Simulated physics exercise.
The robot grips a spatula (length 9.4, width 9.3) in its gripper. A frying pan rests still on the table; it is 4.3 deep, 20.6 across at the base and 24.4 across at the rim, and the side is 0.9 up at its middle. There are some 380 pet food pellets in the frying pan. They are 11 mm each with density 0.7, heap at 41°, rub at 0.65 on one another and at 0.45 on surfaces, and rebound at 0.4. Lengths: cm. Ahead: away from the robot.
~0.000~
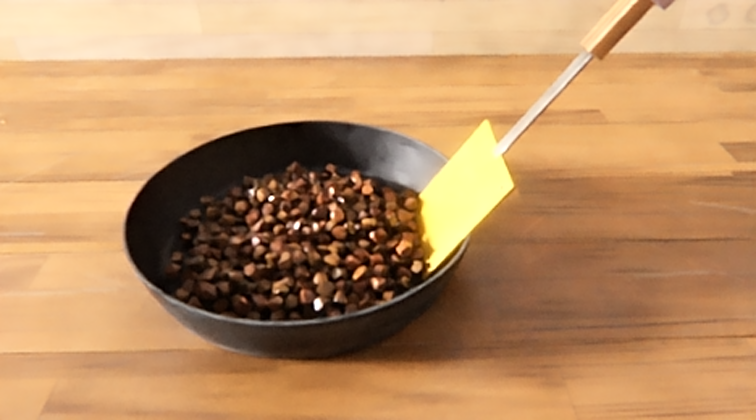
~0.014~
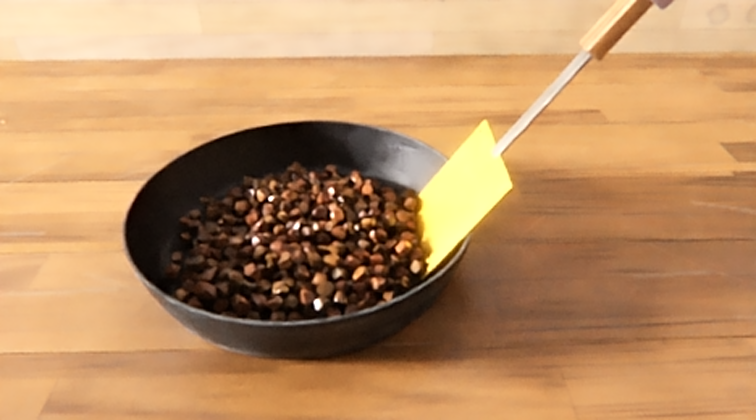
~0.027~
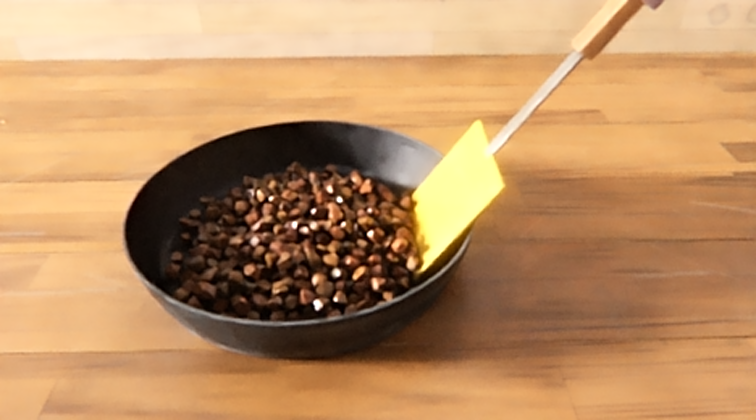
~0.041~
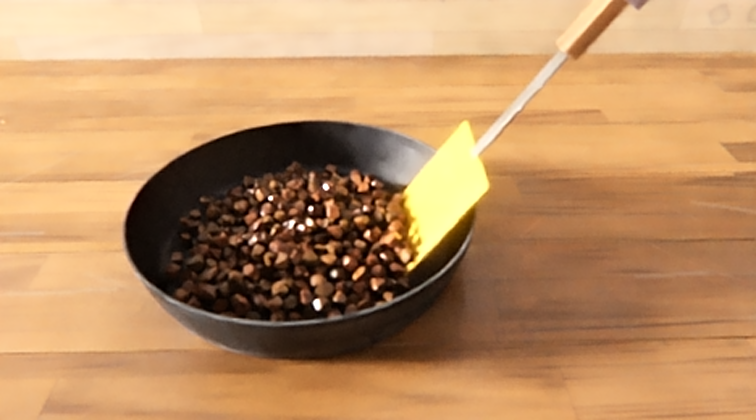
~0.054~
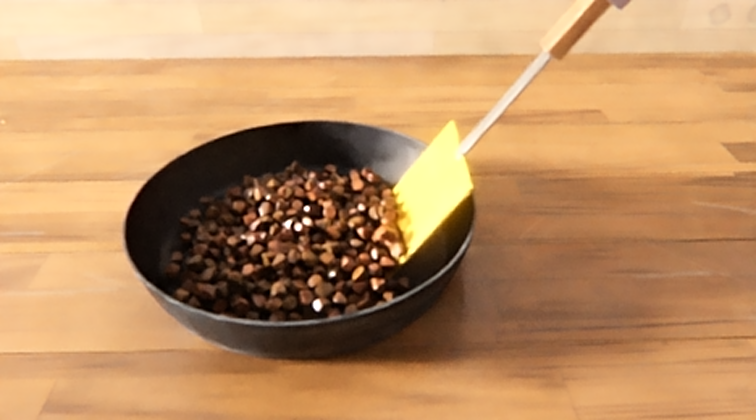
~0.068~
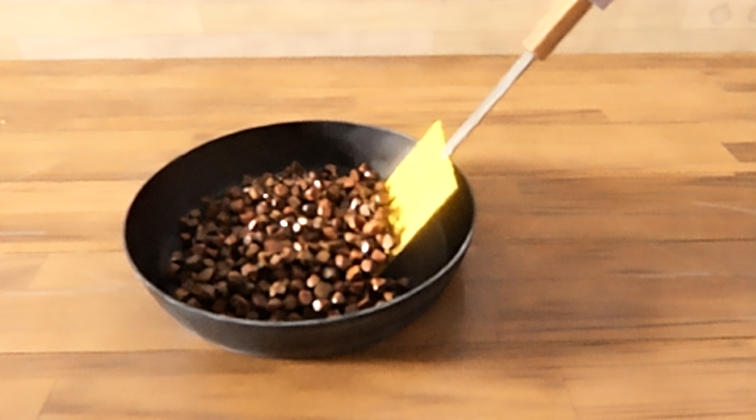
The video shows a black frying pan of small brown pellets resting still on a wooden table while a yellow spatula with a wooden handle, dipped in at the right side, slides slowly left, pushing slightly against the pellets.
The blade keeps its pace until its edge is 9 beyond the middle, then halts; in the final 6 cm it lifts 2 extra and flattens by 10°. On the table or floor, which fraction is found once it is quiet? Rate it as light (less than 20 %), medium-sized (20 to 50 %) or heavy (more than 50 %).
Rated light.
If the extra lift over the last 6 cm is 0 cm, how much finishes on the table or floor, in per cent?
It comes to near 5 percent.
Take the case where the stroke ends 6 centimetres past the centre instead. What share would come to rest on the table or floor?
5 %, roughly.
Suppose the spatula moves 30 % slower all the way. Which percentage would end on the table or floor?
In that case, around 10 per cent would end on the table or floor.
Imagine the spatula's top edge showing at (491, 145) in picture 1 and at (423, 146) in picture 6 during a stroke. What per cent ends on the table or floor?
Around 25 per cent finishes there.
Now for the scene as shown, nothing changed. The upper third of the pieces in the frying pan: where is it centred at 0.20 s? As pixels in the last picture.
Near (227, 215).
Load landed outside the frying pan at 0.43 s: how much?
Some 10 per cent of the load.
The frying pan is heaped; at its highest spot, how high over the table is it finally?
Close to 6.0 centimetres high.
After 0.13 s, sloping 55°, highest piece 6 above the table; 378 in the frying pan.
After 0.20 s, sloping 52°, highest piece 6 above the table; 378 in the frying pan.
After 0.43 s, sloping 45°, highest piece 6 above the table; 334 in the frying pan, 40 on the table or floor, 4 on the blade or in flight.
After 1.48 s, sloping 45°, highest piece 6 above the table; 333 in the frying pan, 45 on the table or floor.
In the end, 333 in the frying pan, 45 on the table or floor. That is 12 % on the table or floor.
